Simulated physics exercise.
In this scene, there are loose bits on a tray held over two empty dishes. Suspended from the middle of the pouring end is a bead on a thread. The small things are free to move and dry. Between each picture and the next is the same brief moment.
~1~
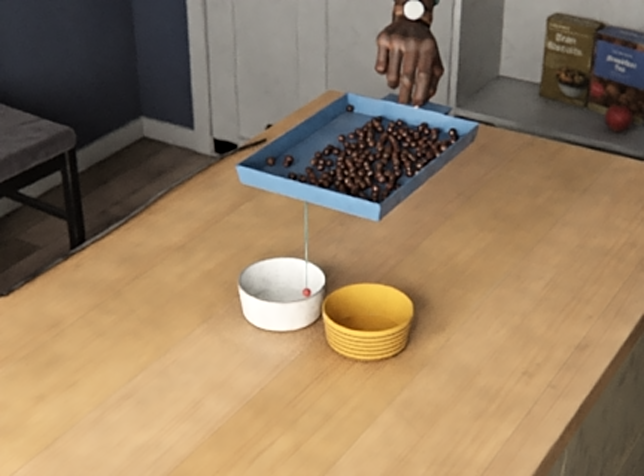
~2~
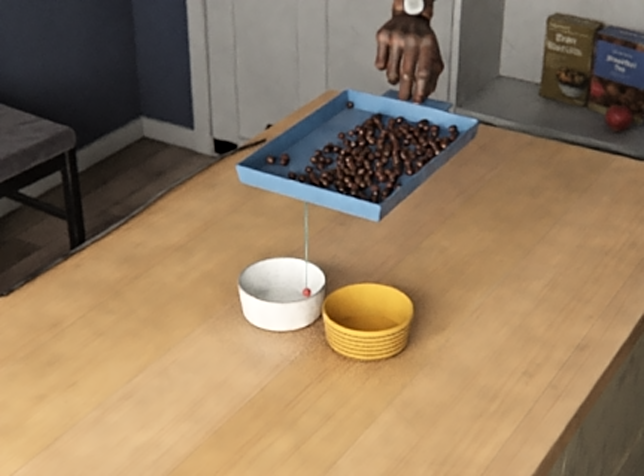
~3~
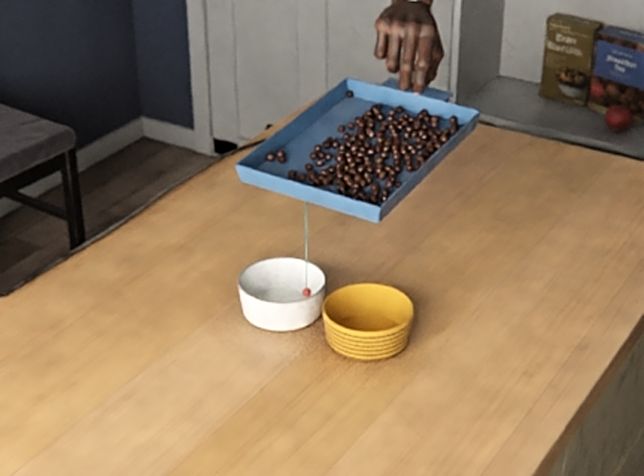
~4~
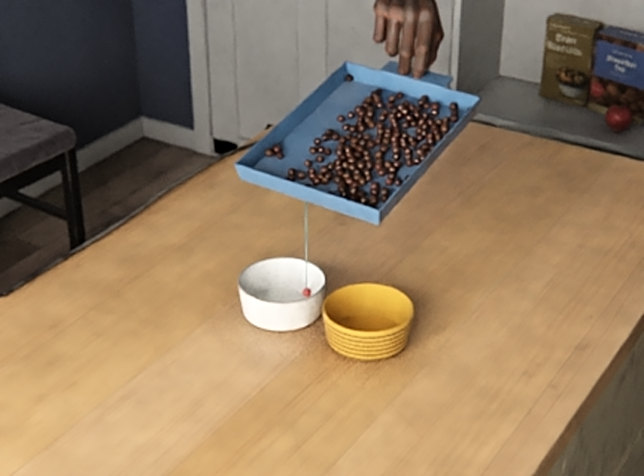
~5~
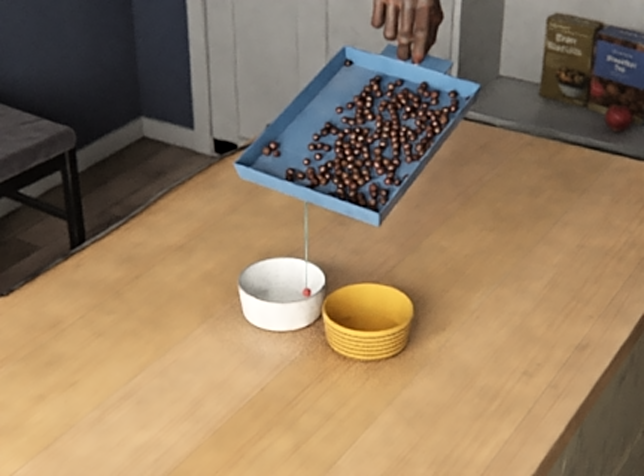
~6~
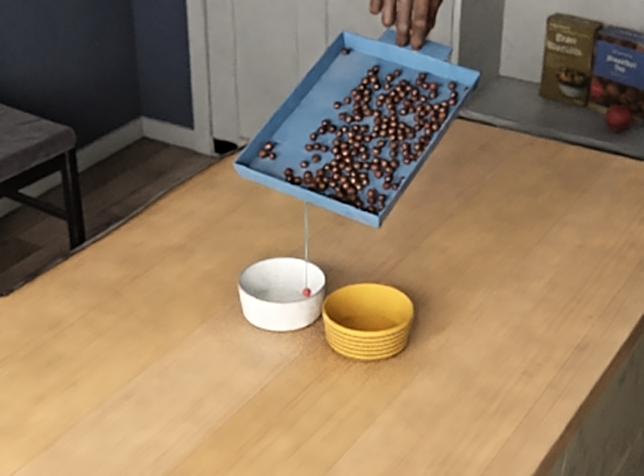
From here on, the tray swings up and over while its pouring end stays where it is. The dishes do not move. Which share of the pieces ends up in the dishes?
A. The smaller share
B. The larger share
Answer: A.
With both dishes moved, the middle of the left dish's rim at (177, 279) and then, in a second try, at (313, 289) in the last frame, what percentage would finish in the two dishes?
Around 0 and around 10 per cent, in that order.
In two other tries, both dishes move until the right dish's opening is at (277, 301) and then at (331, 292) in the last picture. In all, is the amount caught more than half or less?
The first try: Less than half. The second: Not half.
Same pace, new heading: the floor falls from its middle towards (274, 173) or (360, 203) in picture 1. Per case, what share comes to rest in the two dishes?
First case about 40 percent; second case about 30 percent.
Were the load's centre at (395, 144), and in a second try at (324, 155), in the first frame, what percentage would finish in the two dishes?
In order, roughly 0 % and 0 %.
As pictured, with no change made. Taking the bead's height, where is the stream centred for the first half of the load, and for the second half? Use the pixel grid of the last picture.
Near (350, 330) to start, and near (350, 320) afterwards.
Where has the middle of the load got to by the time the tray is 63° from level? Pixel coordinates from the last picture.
Somewhere around pixel (346, 195) in the last picture.
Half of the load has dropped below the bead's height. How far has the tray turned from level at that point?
That happens at around 100°.
Just after the last frame, tray tipped steeply; almost all on the tray; about a tenth in the air.
A moment on, tray tipped past a quarter turn; roughly a quarter on the tray; roughly half outside both; roughly a quarter in the air.
Further on, tray tipped past a quarter turn; just a few in the right dish; just a few in the left dish; almost all outside both.
When it is over, tray tipped past a quarter turn; just a few in the right dish; just a few in the left dish; almost all outside both.
